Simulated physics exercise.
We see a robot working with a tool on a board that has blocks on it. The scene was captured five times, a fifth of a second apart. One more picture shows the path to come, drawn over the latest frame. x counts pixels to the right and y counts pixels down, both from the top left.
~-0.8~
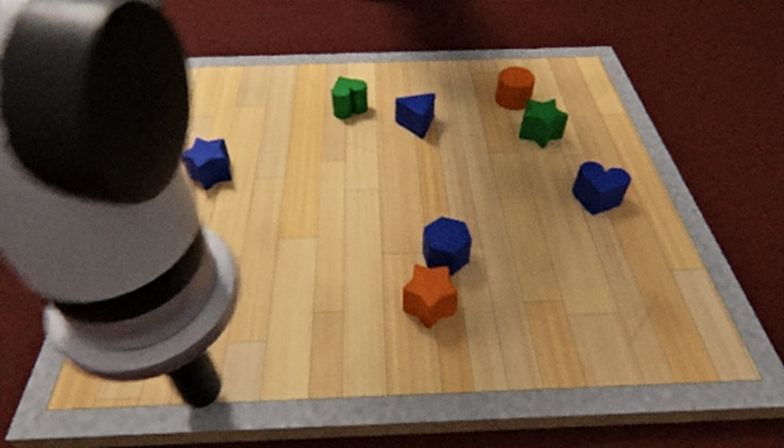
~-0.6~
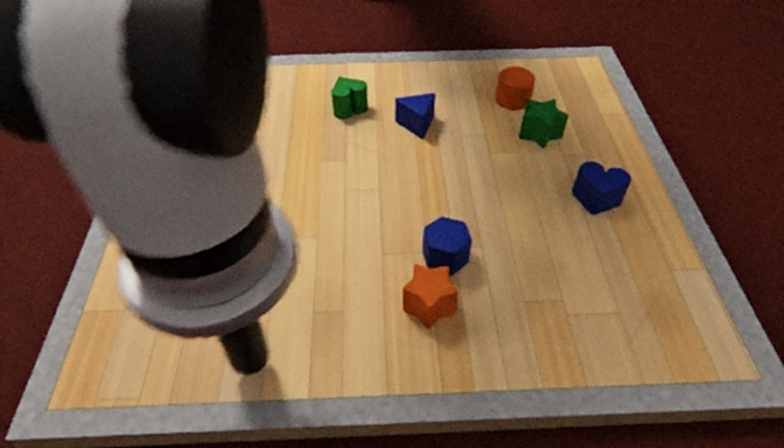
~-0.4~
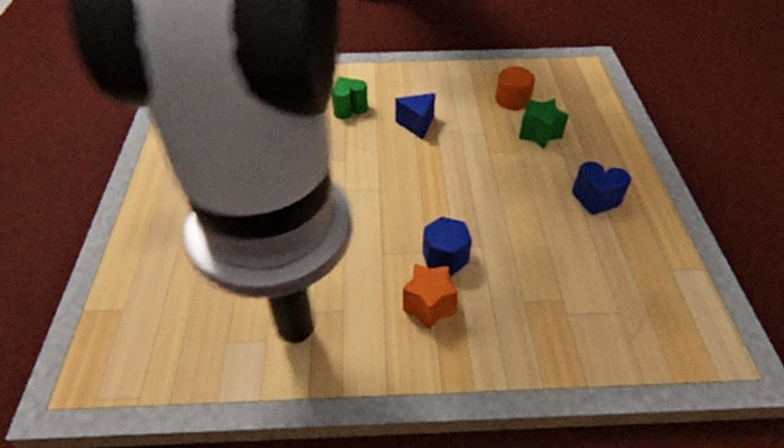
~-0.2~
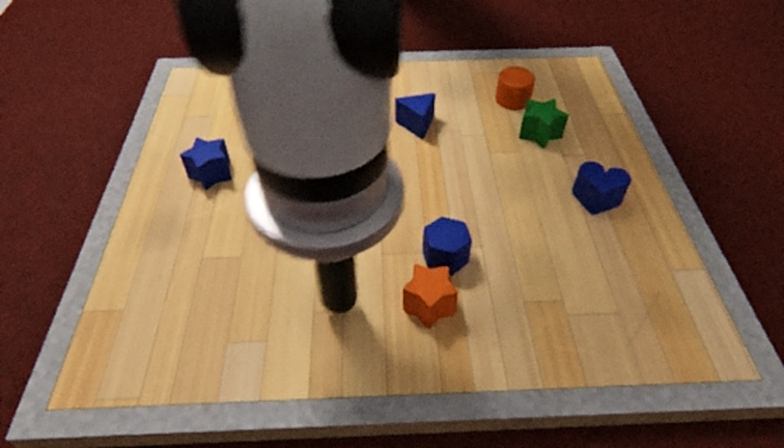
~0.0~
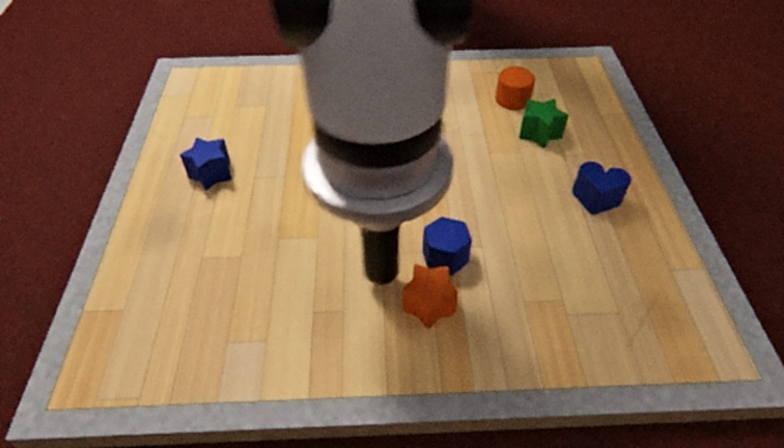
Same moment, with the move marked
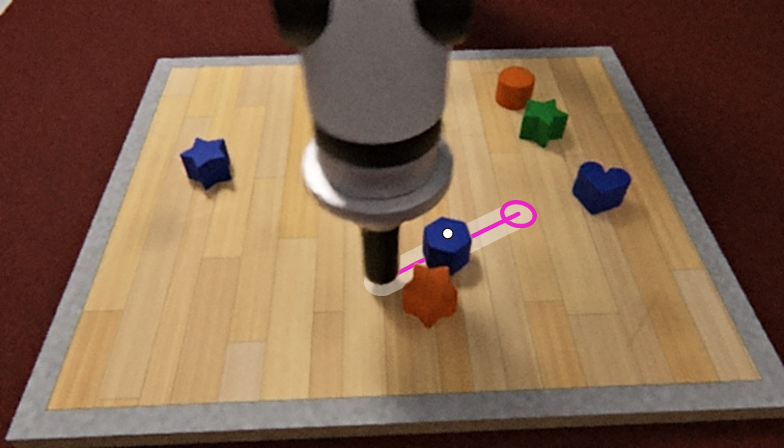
A robot arm with a dark tip moved steadily from the lower left of a wooden board toward the middle, up beside the orange star and blue hexagonal block, while the scattered blocks stayed still.
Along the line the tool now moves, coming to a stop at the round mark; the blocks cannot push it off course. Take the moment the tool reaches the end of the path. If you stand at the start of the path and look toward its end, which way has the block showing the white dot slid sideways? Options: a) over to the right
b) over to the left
a
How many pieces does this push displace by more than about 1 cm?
Put simply, one block is moved more than 1 cm.
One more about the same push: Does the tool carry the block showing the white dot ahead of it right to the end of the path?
I expect so.
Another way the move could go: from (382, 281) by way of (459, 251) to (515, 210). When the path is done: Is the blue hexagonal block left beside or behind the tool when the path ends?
No
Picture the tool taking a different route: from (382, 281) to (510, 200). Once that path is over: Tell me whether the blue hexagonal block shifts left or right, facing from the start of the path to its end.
It's set to shift right.
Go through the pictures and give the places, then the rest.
The first frame shows tip of the tool at (202, 390), middles of tops, orange star at (431, 283), blue hexagonal block at (448, 234).
The second frame shows tool at (250, 358), nothing pushed.
The third frame shows tool at (296, 328), nothing pushed.
The fourth frame shows tool at (340, 299), nothing pushed.
The fifth frame shows tool at (382, 272), orange star at (431, 283), blue hexagonal block at (448, 234).
The line goes from (382, 281) to (518, 214); the dot is on the blue hexagonal block.
On the path given first. One third of the way, tool at (432, 246); blue hexagonal block at (471, 224).
Two thirds of the way, tool at (478, 224); blue hexagonal block at (519, 206), turned 15° clockwise.
At the end, tool at (521, 204); orange star unmoved; blue hexagonal block at (563, 196), turned 35° clockwise.
